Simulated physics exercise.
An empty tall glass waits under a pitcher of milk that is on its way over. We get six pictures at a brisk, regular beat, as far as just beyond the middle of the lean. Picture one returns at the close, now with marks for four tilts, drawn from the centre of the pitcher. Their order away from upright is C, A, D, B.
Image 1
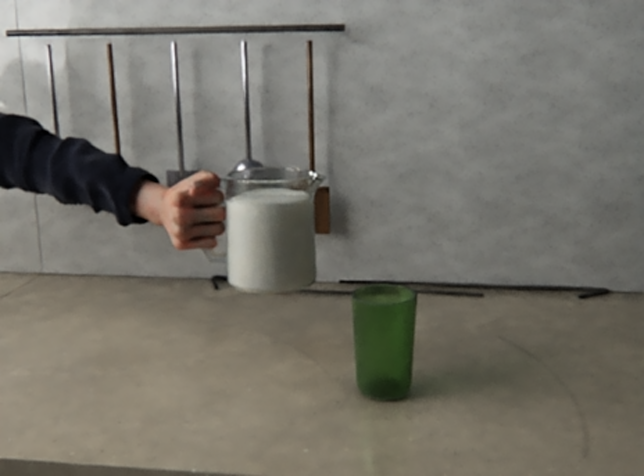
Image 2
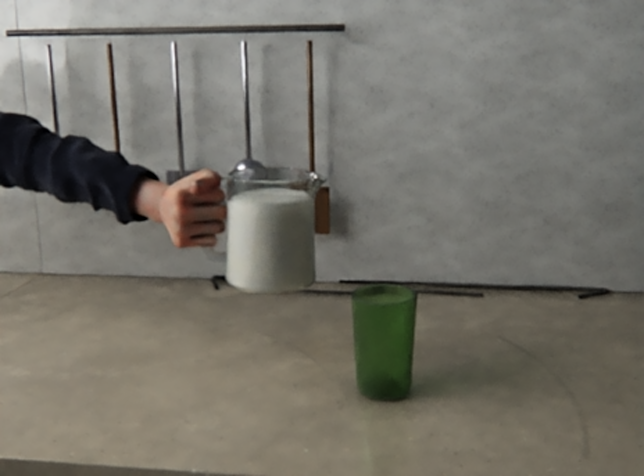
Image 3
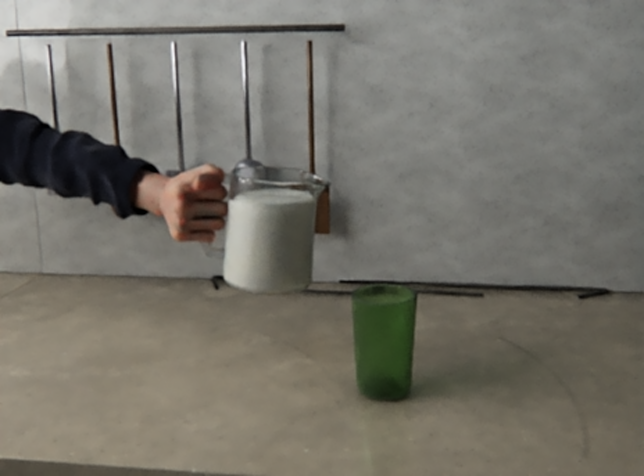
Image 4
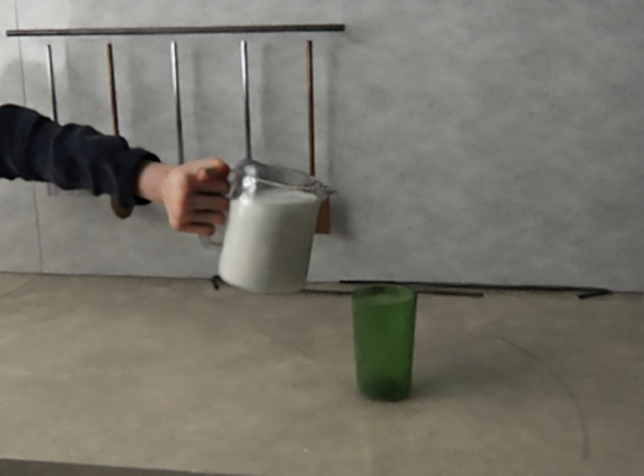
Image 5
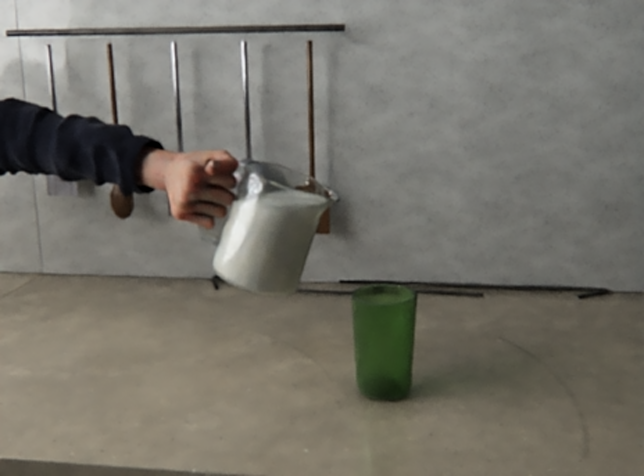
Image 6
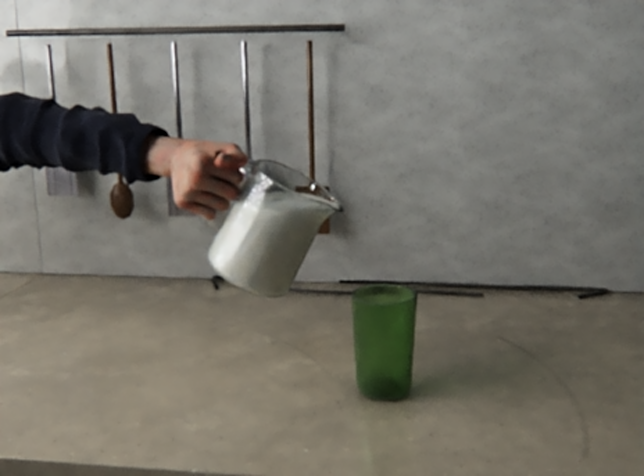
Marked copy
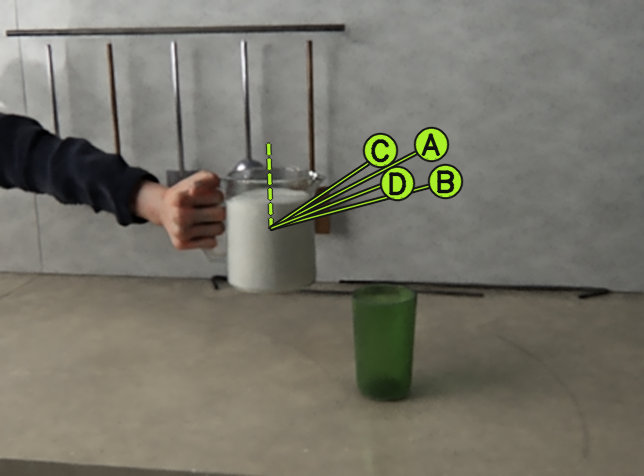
A hand in a dark sleeve holding a glass pitcher of milk upright, then gradually tilting it rightward above a green glass.
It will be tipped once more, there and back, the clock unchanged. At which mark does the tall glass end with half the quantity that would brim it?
The best tilt is C.
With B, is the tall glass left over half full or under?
Over.
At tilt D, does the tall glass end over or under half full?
Over half.
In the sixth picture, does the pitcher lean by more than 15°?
Yes.
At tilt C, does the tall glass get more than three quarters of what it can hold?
No, it does not.
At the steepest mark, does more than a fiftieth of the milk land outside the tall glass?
Yes.
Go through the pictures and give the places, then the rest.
In the first picture, upright, lip at (324, 177); rim of the tall glass round (384, 293); nothing has left yet.
In the second picture, upright, lip at (325, 179); nothing has left yet.
In the third picture, tipped about 6°, lip at (328, 183); nothing has left yet.
In the fourth picture, tipped about 12°, lip at (333, 190); nothing has left yet.
In the fifth picture, tipped about 20°, lip at (338, 199); nothing has left yet.
In the sixth picture, tipped about 28°, lip at (342, 209); nothing has left yet.
In lime, A at (416, 152); B at (429, 186); C at (368, 163); D at (380, 186).
Choosing A, the tall glass ends with about 66 % of what it can hold.
Choosing B, the tall glass ends with about 85 % of what it can hold; 11 % of the milk is spilt.
Choosing C, the tall glass ends with about 49 % of what it can hold.
Choosing D, the tall glass ends with about 85 % of what it can hold.
